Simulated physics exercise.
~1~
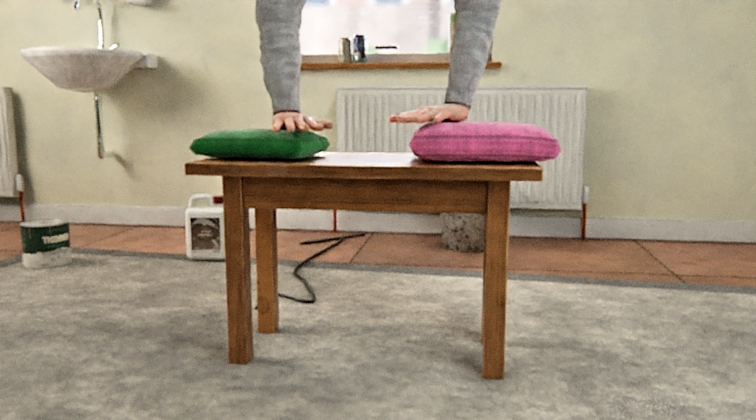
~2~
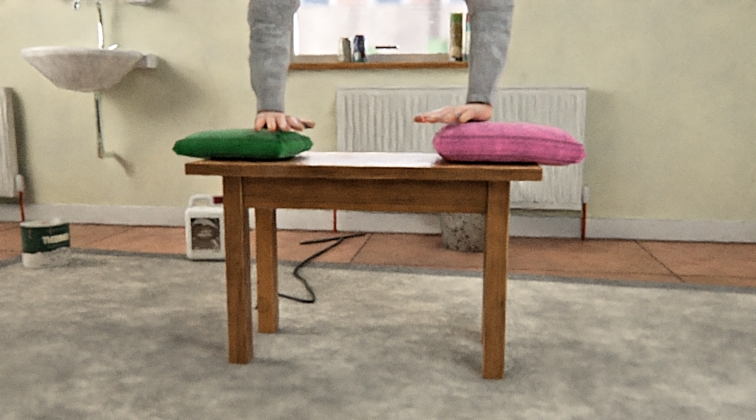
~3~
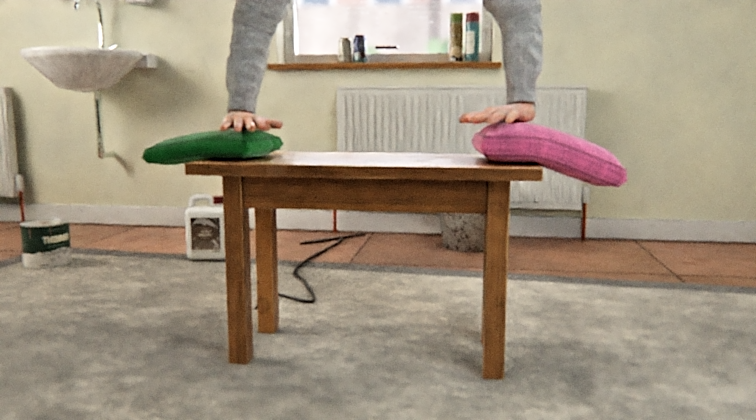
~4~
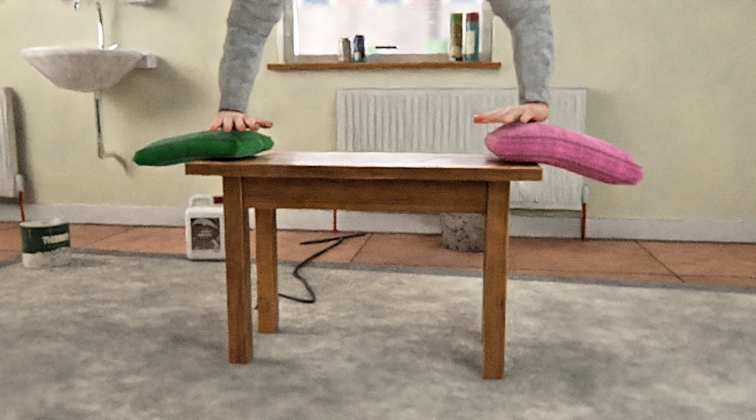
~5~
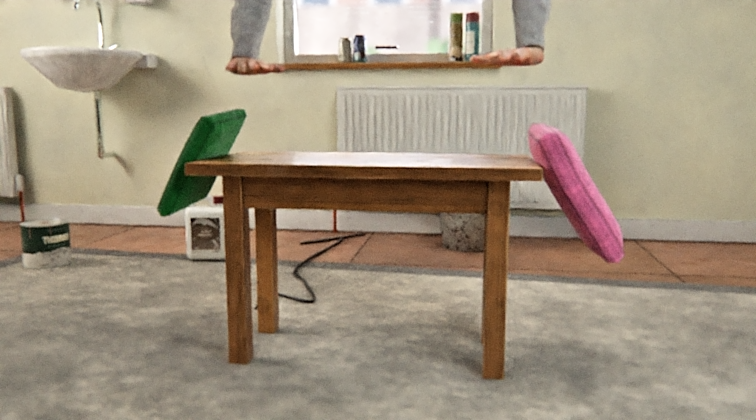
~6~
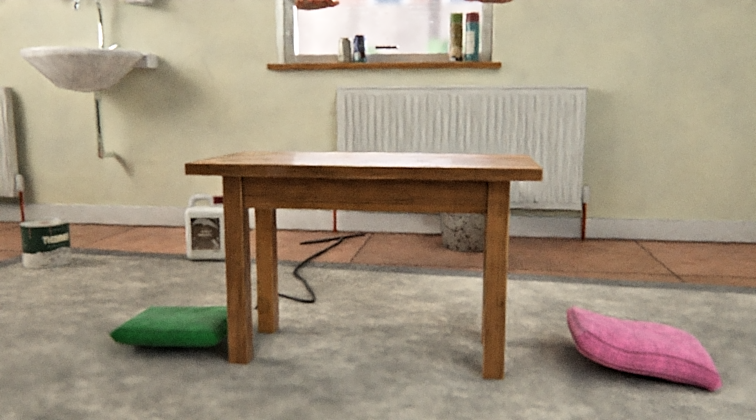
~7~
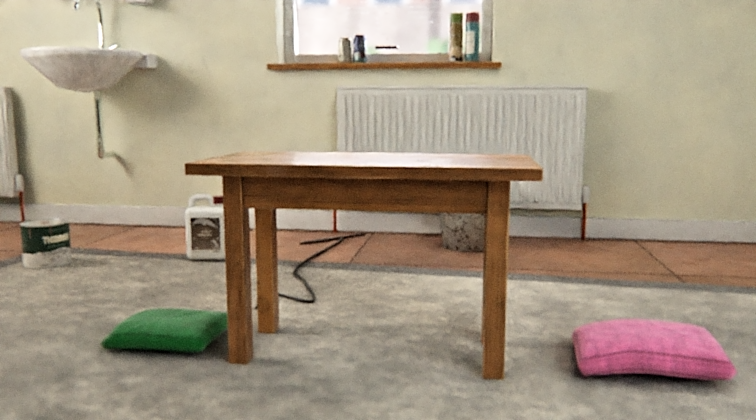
A green cushion and a pink cushion rest near the middle of a wooden side table, each beneath a hand in grey sleeves. The hands push them apart, the green one sliding left and the pink one sliding right, until both jut out past the table's ends and the pink one droops. Then the hands lift away, and both cushions tip outwards over the edges. They drop to the grey carpet on either side as the hands rise out of view. At the end, the green cushion lies by the left legs, the pink one lies to the right, and the tabletop is bare.
